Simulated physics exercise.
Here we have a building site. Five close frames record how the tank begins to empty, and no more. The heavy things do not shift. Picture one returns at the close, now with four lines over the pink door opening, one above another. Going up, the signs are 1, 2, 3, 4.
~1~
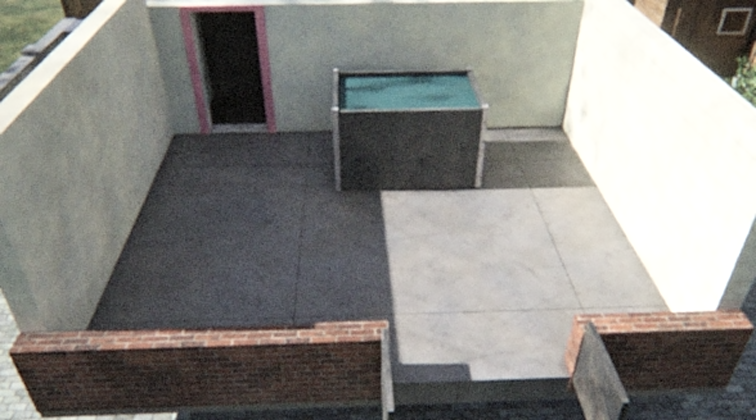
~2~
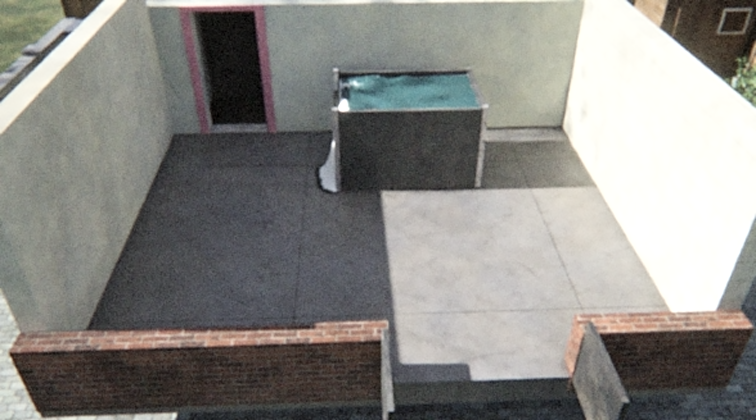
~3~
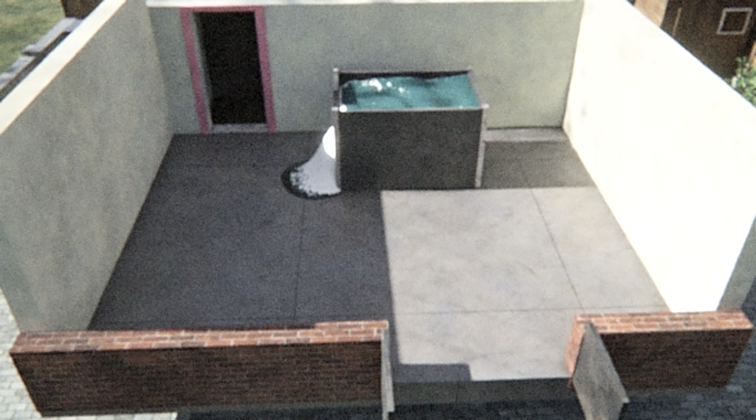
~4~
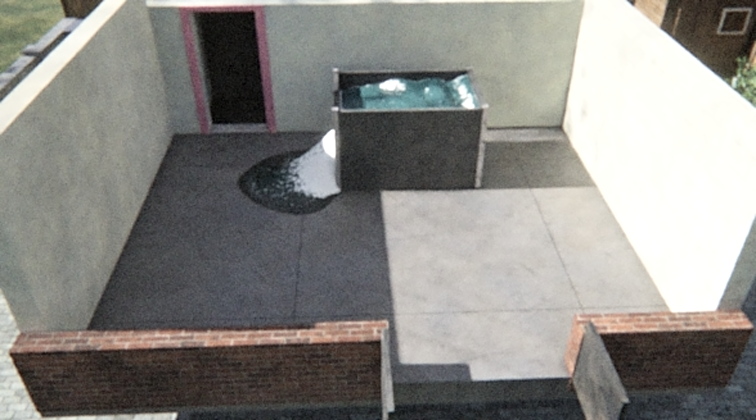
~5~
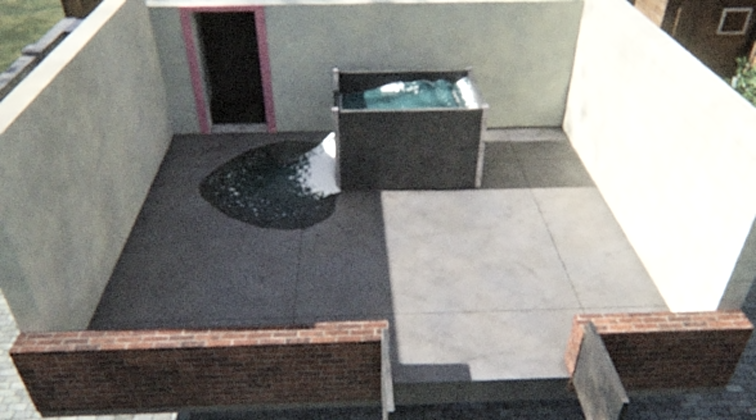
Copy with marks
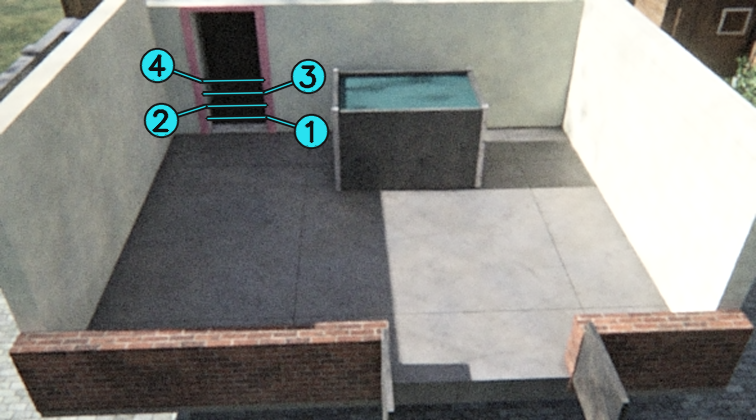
Water tank in a walled yard pouring water from its left side, the dark puddle spreading leftward across the grey ground.
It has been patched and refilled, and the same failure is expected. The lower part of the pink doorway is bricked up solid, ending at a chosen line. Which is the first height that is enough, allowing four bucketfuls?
Go for 1.
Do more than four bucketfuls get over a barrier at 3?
No, that is safe.
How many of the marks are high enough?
All of them.
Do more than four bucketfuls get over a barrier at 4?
No, that is safe.
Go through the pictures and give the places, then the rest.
Water in the tank at rest, its middle at (407, 95); foot of the pink doorway at (239, 132); open gate at (482, 313).
Water covers 1 % of the ground and shows as far out as (335, 191).
Water covers 2 % of the ground and shows as far out as (287, 175).
Water covers 6 % of the ground and shows as far out as (246, 185).
Water covers 11 % of the ground and shows as far out as (206, 184).
On the marked copy, 1 at (237, 117); 2 at (235, 105); 3 at (234, 93); 4 at (232, 80); from the bottom up 1, 2, 3, 4.
If 1 is chosen, a splash gets over, under a bucket.
If 2 is chosen, nothing gets over.
If 3 is chosen, nothing gets over.
If 4 is chosen, nothing gets over.
